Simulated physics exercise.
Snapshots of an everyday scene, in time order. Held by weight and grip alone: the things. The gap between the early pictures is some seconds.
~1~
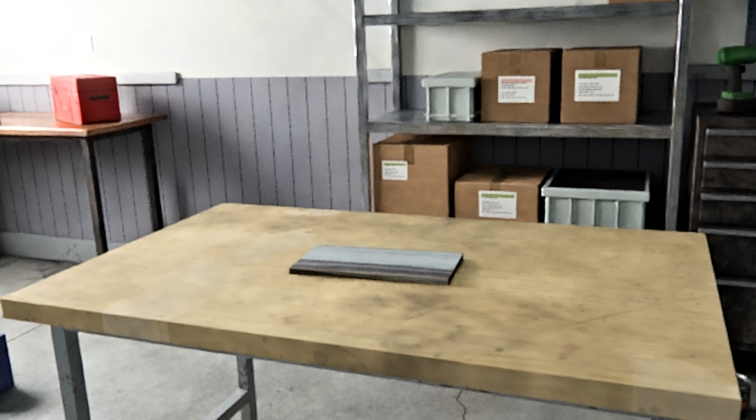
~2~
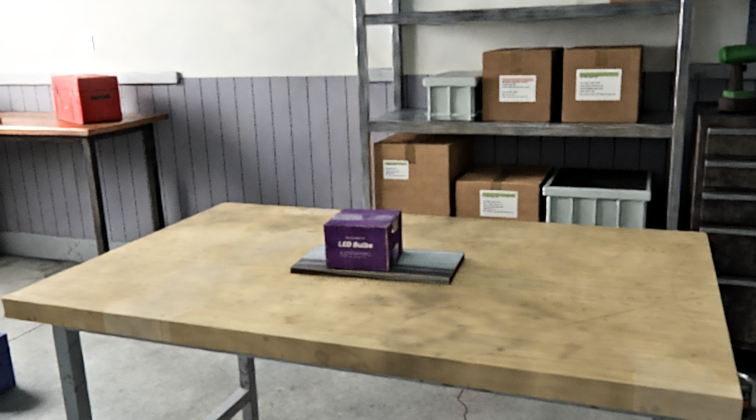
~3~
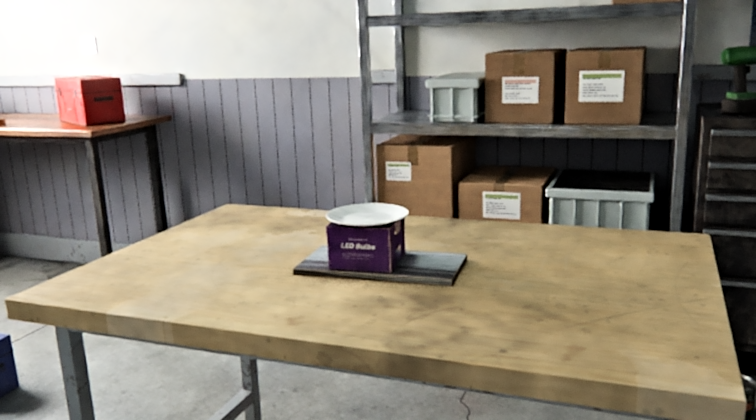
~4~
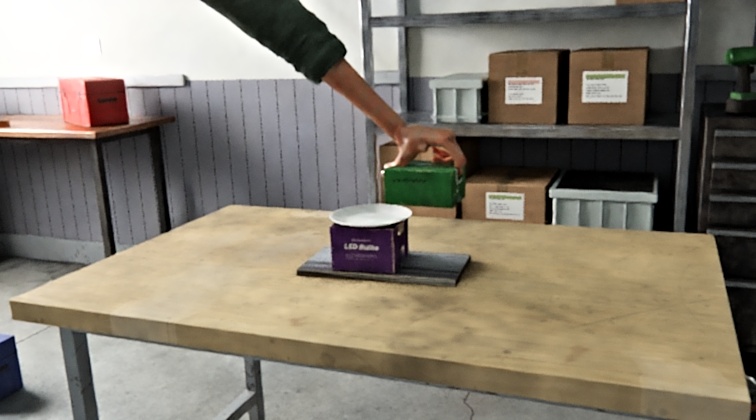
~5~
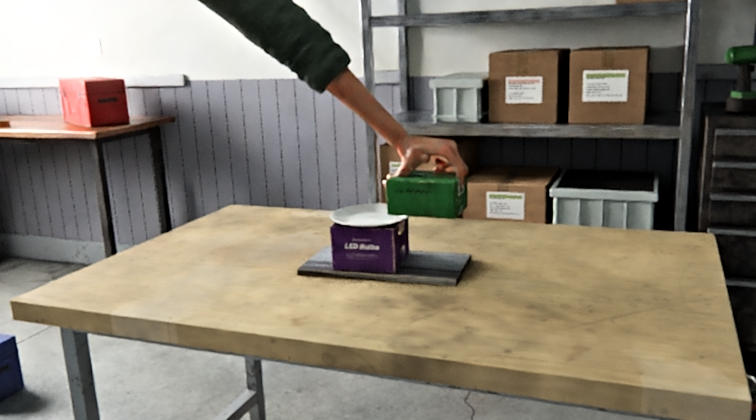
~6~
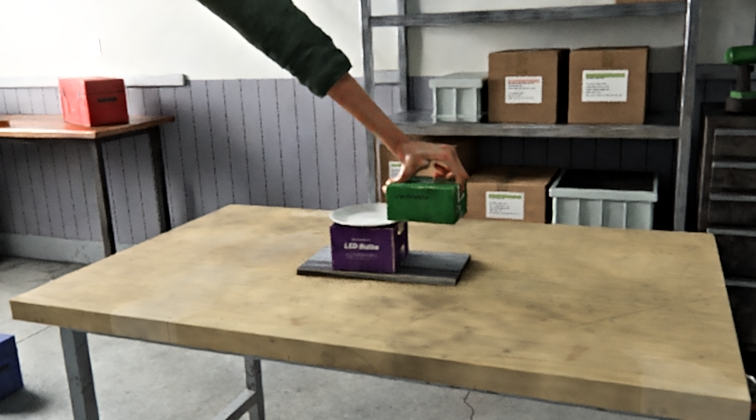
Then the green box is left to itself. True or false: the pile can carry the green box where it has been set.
False.
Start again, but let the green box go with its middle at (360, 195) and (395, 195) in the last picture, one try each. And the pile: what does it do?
First try: The pile stands firm; second try: It stands firm.
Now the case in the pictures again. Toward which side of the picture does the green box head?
Toward the right-hand side.
Then, 0.30 s later than the last frame, green box now fallen.
Then, 0.50 s later than the last frame, things are still on the move.
Then, 0.60 s later than the last frame, as before.
Then, 1.10 s later than the last frame, nothing new.
When it is over, fallen, green box; the other 3 as before. End places, in pixels of the last picture, green box near (523, 267). The pile loses its balance.
